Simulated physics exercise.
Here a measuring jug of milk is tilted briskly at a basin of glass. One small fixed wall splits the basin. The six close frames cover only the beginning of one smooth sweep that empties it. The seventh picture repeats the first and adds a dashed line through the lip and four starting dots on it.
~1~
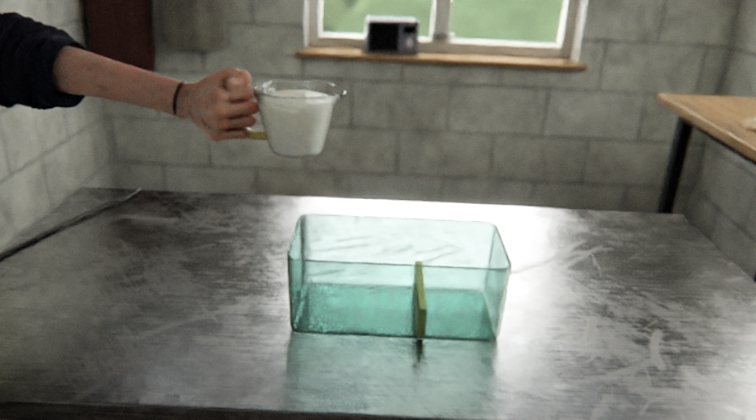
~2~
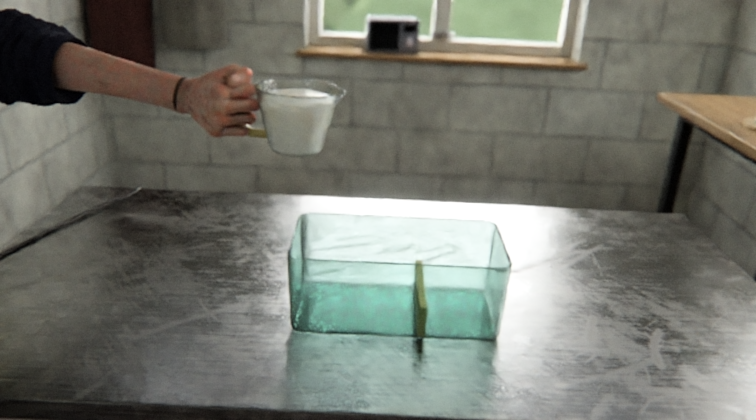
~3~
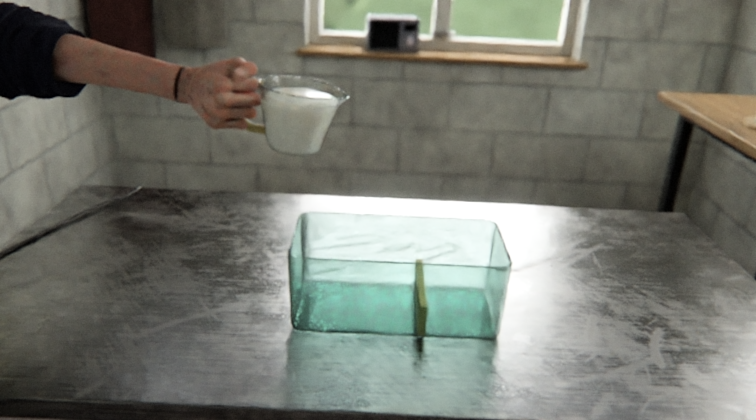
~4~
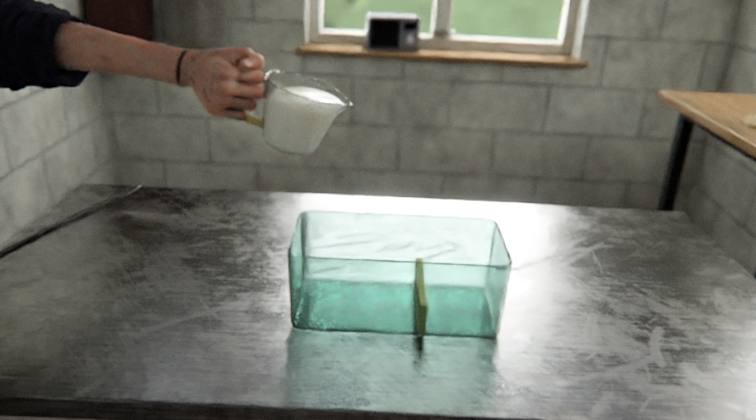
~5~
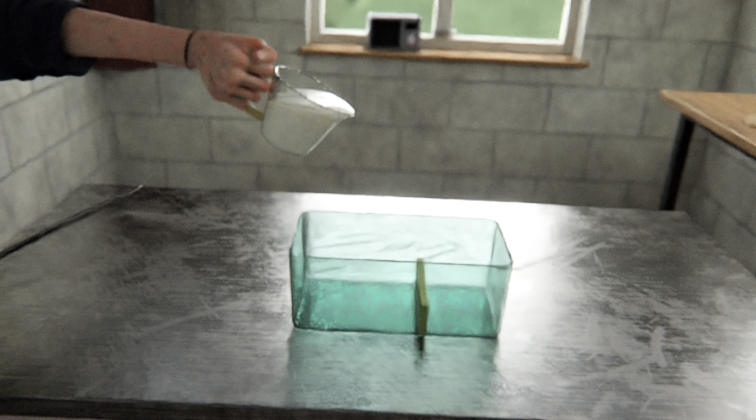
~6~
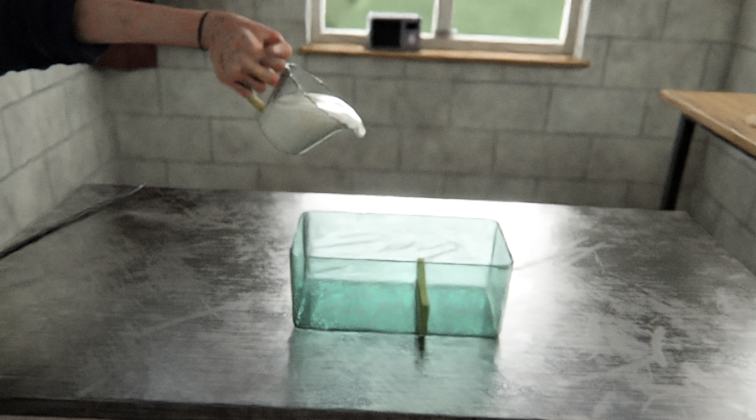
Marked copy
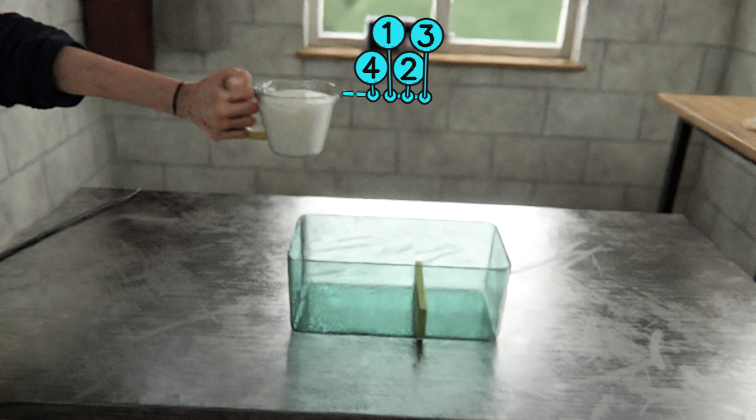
We see a hand holding a glass jug of milk above and to the left of a divided glass basin on a metal table. The hand tilts the jug rightward, and milk begins to slip over its lip.
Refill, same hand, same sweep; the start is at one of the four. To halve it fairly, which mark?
I would pick dot 1.
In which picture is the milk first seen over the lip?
In picture 5.
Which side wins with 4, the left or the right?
The left side.
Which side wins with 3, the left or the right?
The right one.
On the marked copy, 1 at (390, 95); 2 at (407, 96); 3 at (424, 97); 4 at (373, 94).
If 1 is chosen, about 53 % ends left of the wall and 46 % right of it.
If 2 is chosen, about 22 % ends left of the wall and 76 % right of it.
If 3 is chosen, about 12 % ends left of the wall and 86 % right of it.
If 4 is chosen, about 80 % ends left of the wall and 17 % right of it; 3 % is lost outside.
